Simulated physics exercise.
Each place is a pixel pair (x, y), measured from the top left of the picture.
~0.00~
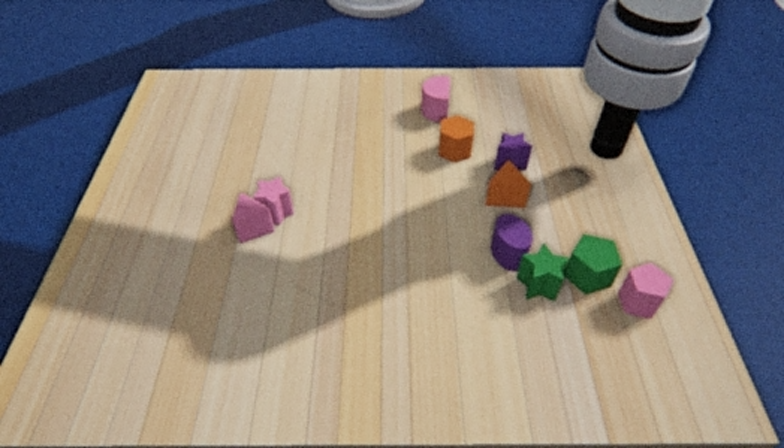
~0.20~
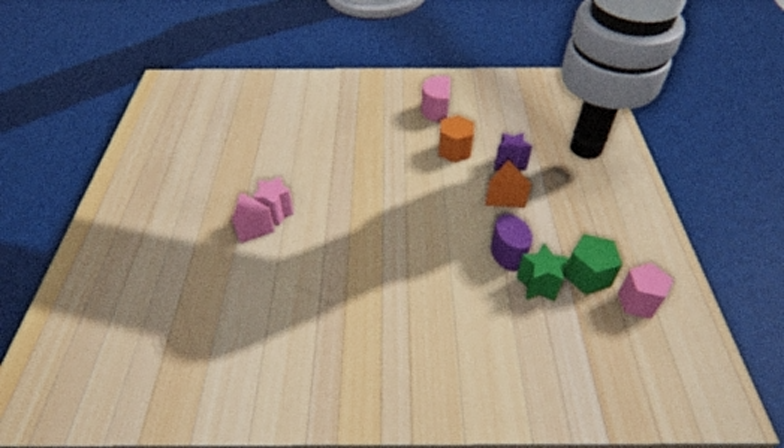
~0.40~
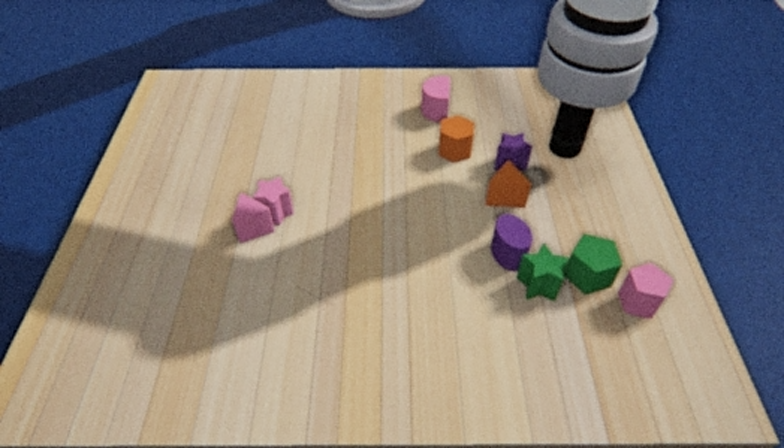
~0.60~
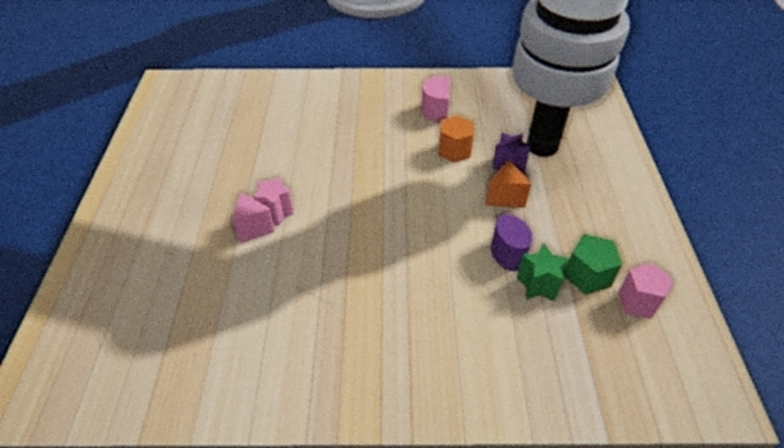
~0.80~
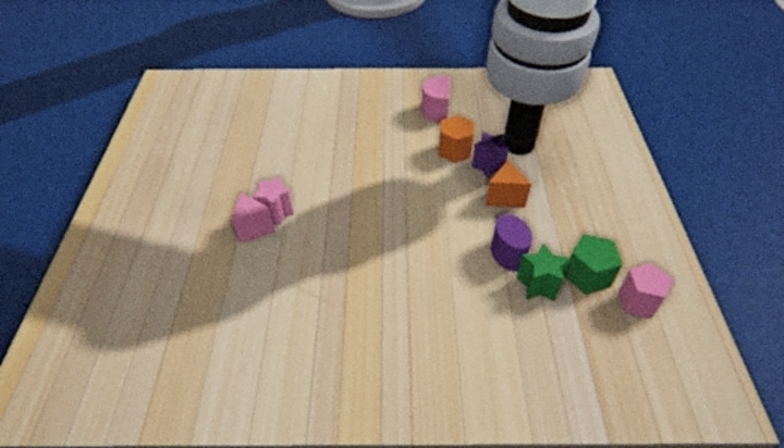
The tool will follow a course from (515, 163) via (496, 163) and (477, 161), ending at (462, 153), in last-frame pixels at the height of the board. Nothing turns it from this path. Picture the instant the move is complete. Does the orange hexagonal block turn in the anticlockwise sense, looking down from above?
Answer: No.
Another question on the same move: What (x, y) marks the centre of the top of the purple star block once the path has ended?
My estimate: (452, 144).
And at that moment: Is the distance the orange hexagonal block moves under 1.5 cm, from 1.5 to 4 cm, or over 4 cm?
Once the path is done, the orange hexagonal block lies 1.5 to 4 cm from its present place.
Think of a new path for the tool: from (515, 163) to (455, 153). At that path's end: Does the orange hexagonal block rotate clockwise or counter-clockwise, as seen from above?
From above, it turns clockwise.
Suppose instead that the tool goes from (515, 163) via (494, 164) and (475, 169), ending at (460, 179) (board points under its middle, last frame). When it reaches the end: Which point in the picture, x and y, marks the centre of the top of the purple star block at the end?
It should be at (434, 155) by then.
The first path, step by step. Halfway along, tool (489, 145); orange hexagonal block (442, 126), turned 40° clockwise; purple star block (465, 145), turned 10° anticlockwise.
At the end, tool (464, 135); orange hexagonal block (431, 124), turned 50° clockwise; purple star block (452, 144), turned 50° anticlockwise; orange triangular block not moved.
